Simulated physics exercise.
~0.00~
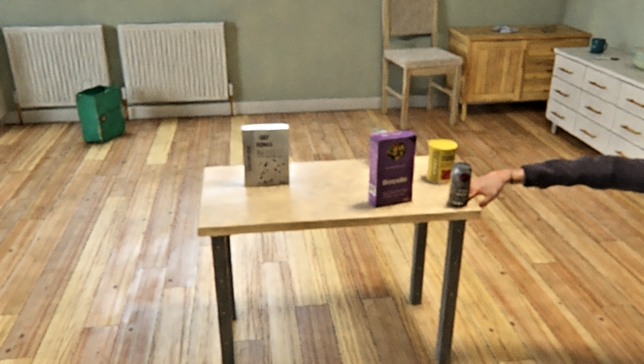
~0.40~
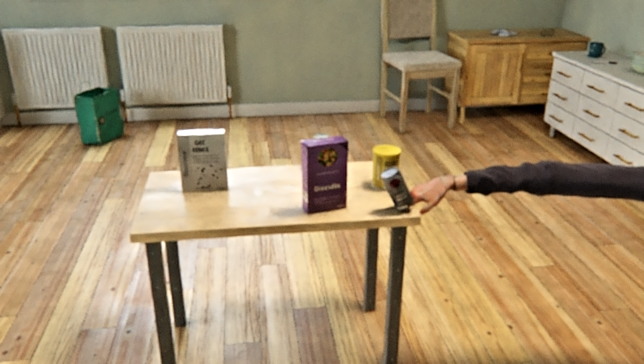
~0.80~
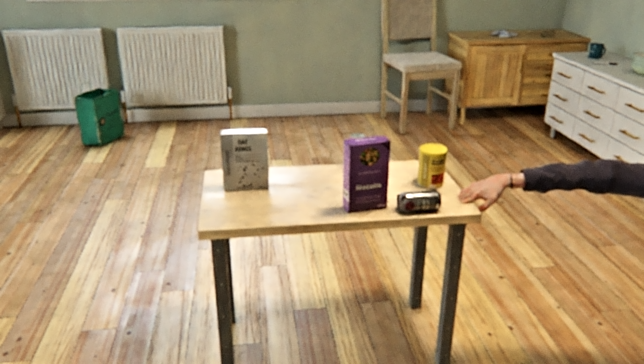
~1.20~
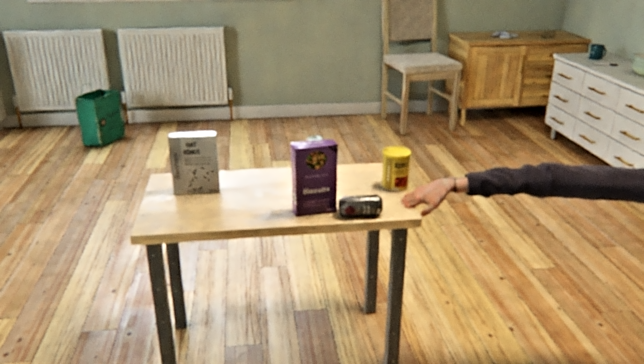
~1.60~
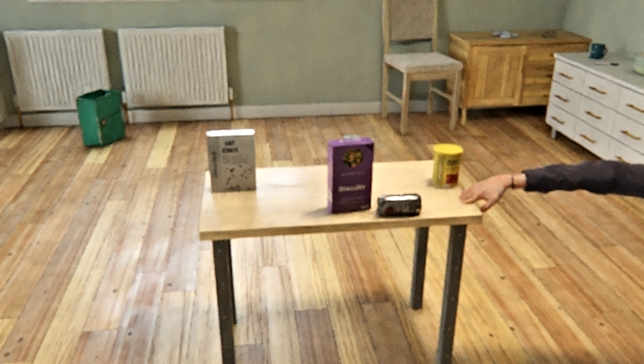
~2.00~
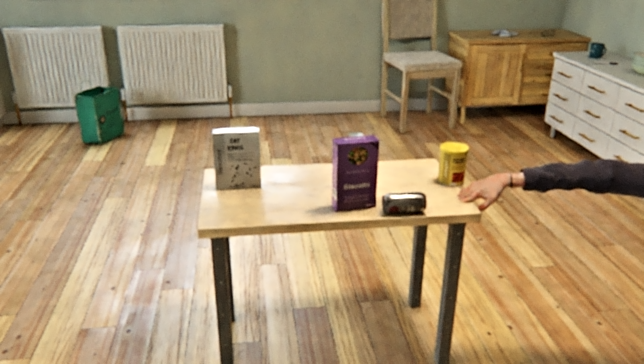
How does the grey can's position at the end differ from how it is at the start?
At the start the grey can stands upright near the right edge of the table, and at the end it lies on its side on the tabletop.
